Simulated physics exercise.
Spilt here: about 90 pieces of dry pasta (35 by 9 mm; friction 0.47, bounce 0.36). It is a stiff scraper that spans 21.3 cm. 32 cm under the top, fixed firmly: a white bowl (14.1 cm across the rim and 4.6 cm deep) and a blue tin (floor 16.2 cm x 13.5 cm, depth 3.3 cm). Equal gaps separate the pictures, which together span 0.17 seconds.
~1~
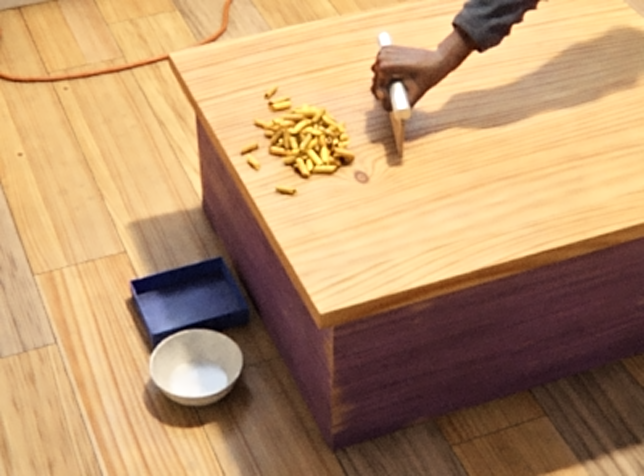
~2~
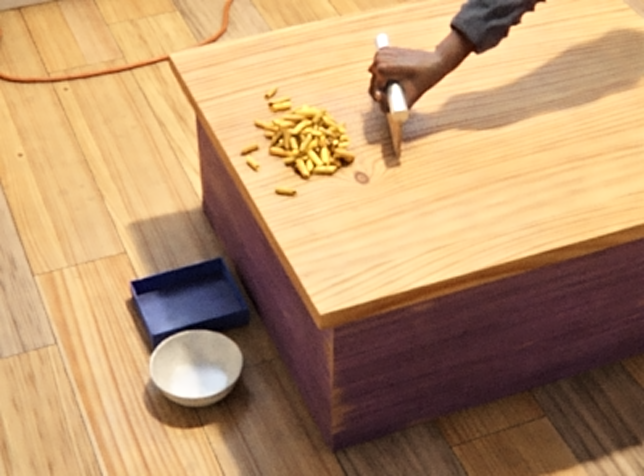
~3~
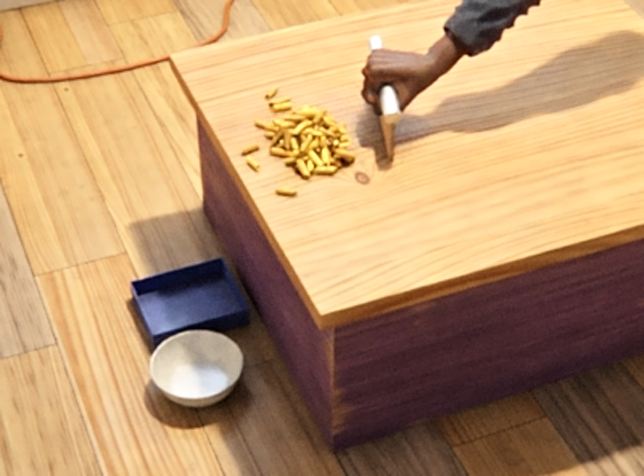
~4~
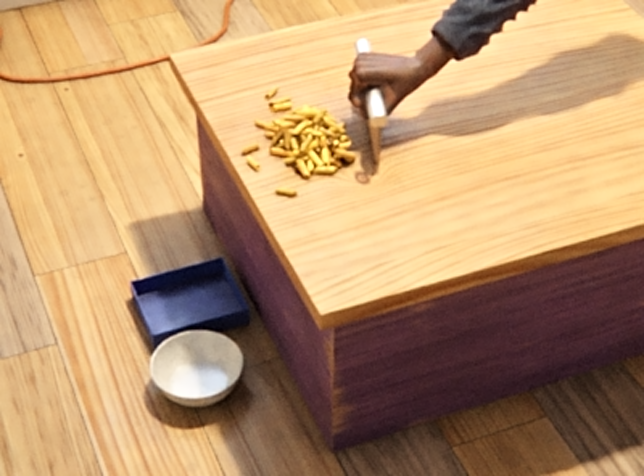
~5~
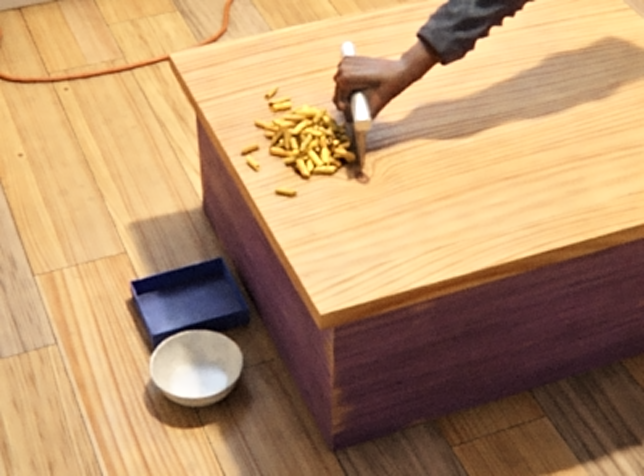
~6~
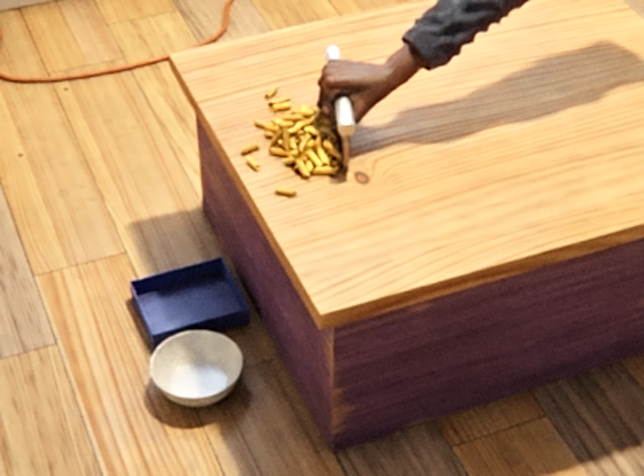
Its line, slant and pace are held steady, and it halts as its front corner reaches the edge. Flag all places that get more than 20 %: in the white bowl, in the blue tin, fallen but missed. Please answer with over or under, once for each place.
White bowl, under; blue tin, over; missed, over.
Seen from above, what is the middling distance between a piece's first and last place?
Estimate: Approx. 26 cm.
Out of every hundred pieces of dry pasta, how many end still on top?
Some 20 per cent.
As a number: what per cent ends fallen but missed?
45 per cent.
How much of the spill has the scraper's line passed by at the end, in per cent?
It comes to about 5 per cent.
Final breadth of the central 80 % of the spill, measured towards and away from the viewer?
Around 26 centimetres.
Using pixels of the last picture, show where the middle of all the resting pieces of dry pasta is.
I'd say around (165, 321) in the last picture.
Then, 0.16 s after the last picture, scraper 21 cm from its start, spill 17 cm wide; still on top 100 %.
Then, 0.32 s after the last picture, scraper 24 cm from its start, spill 19 cm wide; off the edge, not caught 70 %, still on top 30 %.
Then, 0.45 s after the last picture, scraper 24 cm from its start, spill 22 cm wide; white bowl 10 %, blue tin 15 %, off the edge, not caught 60 %, still on top 20 %.
In the end, white bowl 5 %, blue tin 30 %, fallen but missed 45 %, still on top 20 %.
